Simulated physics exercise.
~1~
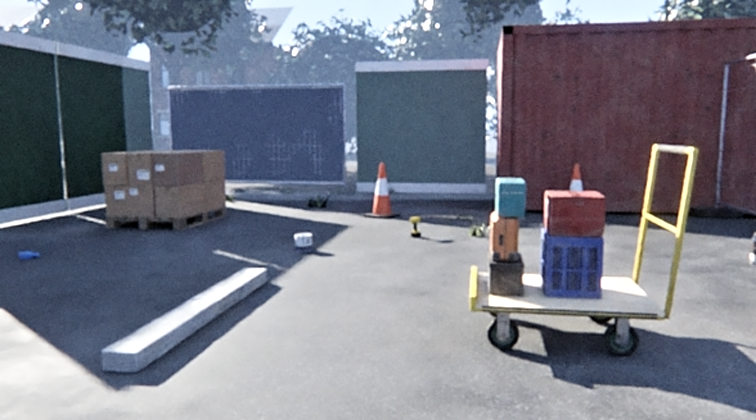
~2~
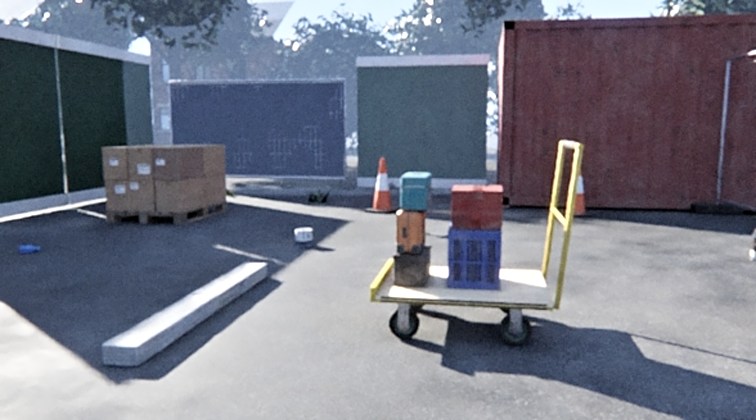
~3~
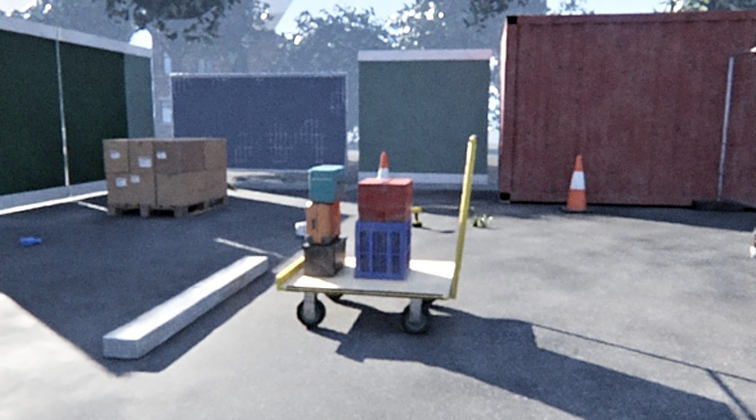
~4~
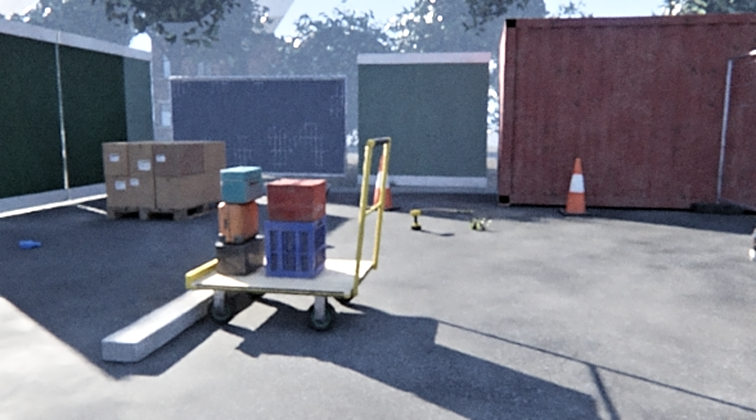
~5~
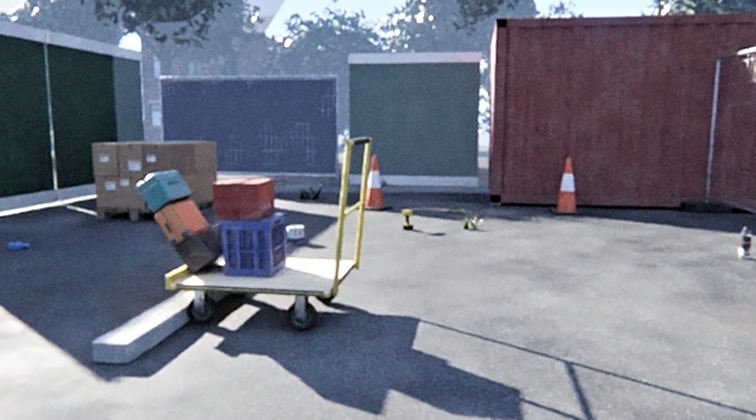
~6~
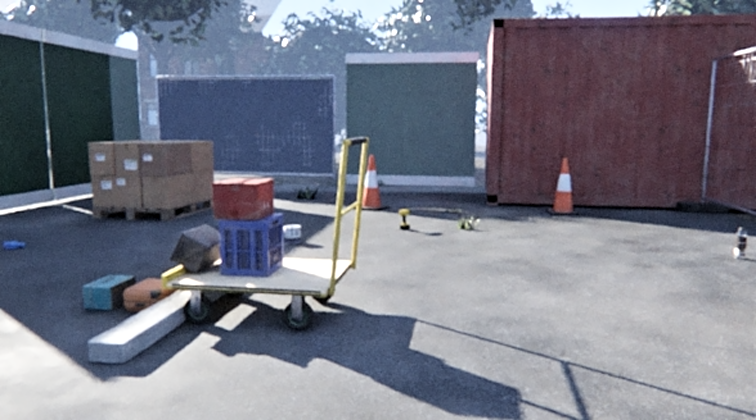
In a sunny paved yard, a flat cart rolled left carrying stacked boxes and a blue crate until it stopped at a low kerb. The teal and orange cases toppled off the front, while the dark box tipped but stayed aboard with the red box and crate.
